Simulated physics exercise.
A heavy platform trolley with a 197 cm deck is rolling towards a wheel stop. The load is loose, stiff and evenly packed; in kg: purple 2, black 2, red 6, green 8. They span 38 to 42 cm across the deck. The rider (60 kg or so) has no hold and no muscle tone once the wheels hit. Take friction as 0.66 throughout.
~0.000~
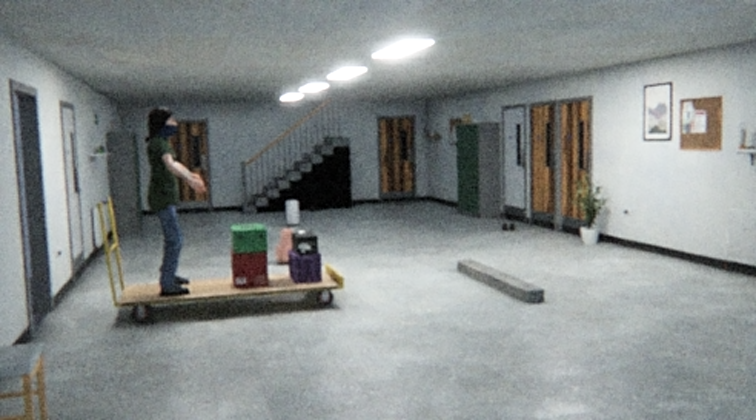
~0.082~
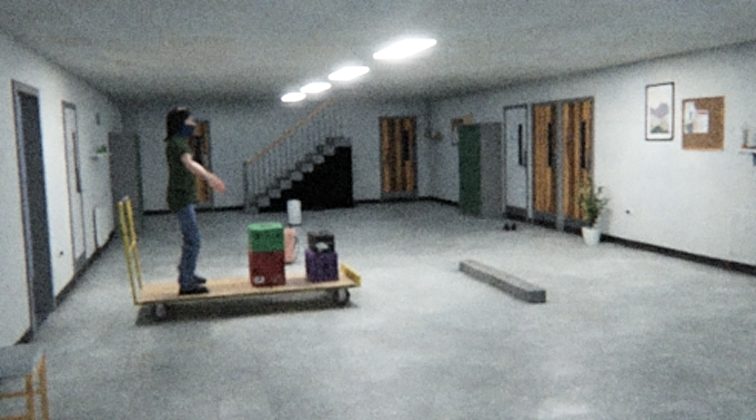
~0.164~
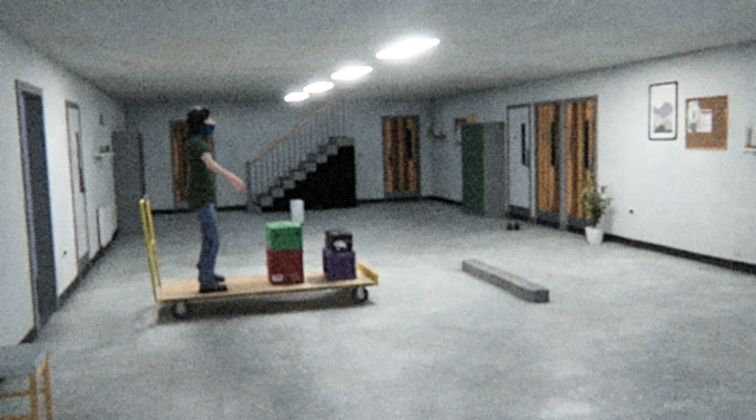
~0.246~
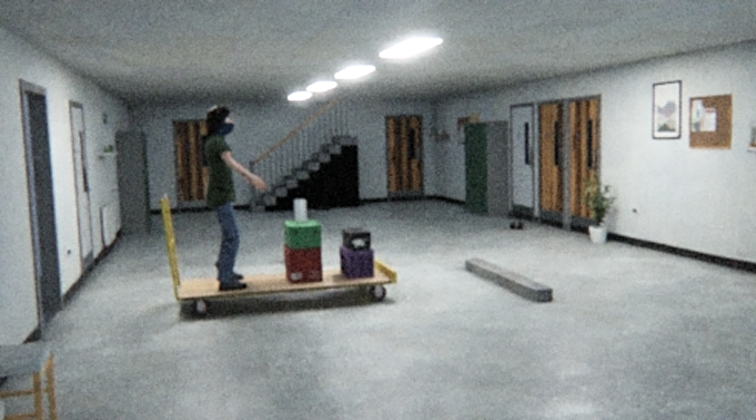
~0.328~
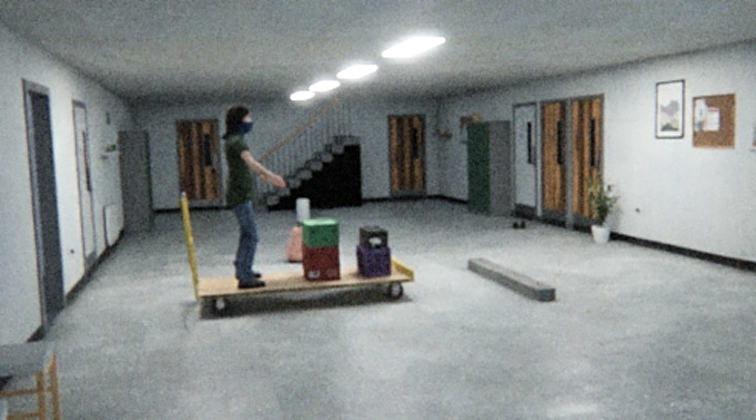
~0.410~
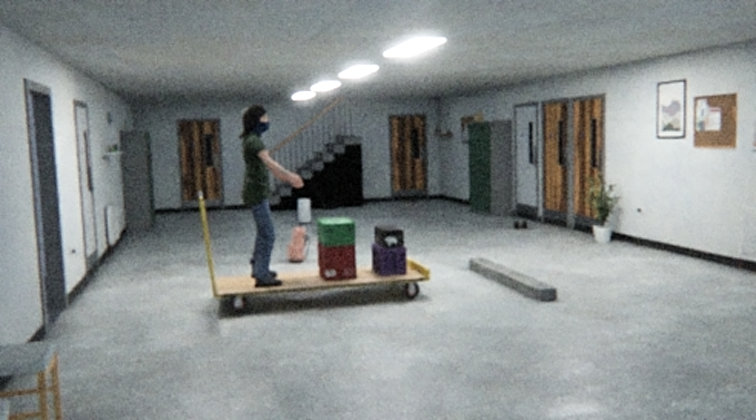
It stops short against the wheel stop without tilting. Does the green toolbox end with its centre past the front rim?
The green toolbox remains on the deck.
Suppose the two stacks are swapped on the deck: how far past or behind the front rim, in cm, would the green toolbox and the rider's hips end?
In that case green 70 past, hips 80 behind.
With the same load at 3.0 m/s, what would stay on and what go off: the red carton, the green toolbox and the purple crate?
Then red on, green off, purple off.
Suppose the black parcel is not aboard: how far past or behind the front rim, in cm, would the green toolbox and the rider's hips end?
Then green 20 behind, hips 80 behind.
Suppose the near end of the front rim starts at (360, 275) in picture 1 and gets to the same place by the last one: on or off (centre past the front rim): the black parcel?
In that case black off.
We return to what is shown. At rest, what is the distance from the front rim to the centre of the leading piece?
About 60 cm past the rim.
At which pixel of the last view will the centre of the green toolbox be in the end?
Around (483, 224).
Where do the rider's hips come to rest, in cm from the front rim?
About 70 cm behind the rim.
The wheels strike at 0.96 s.
After 1.21 s the green toolbox is 50 cm behind the rim, tilted 30°, near (462, 222) in the last picture's view.
After 1.51 s the green toolbox is 27 cm behind the rim, tilted 55°, near (483, 224) in the last picture's view.
After 1.96 s the green toolbox is 26 cm behind the rim, tilted 60°, near (483, 224) in the last picture's view.
When all is still (4.2 s), past the rim, black parcel; behind it, purple crate, red carton, green toolbox and the rider's hips.
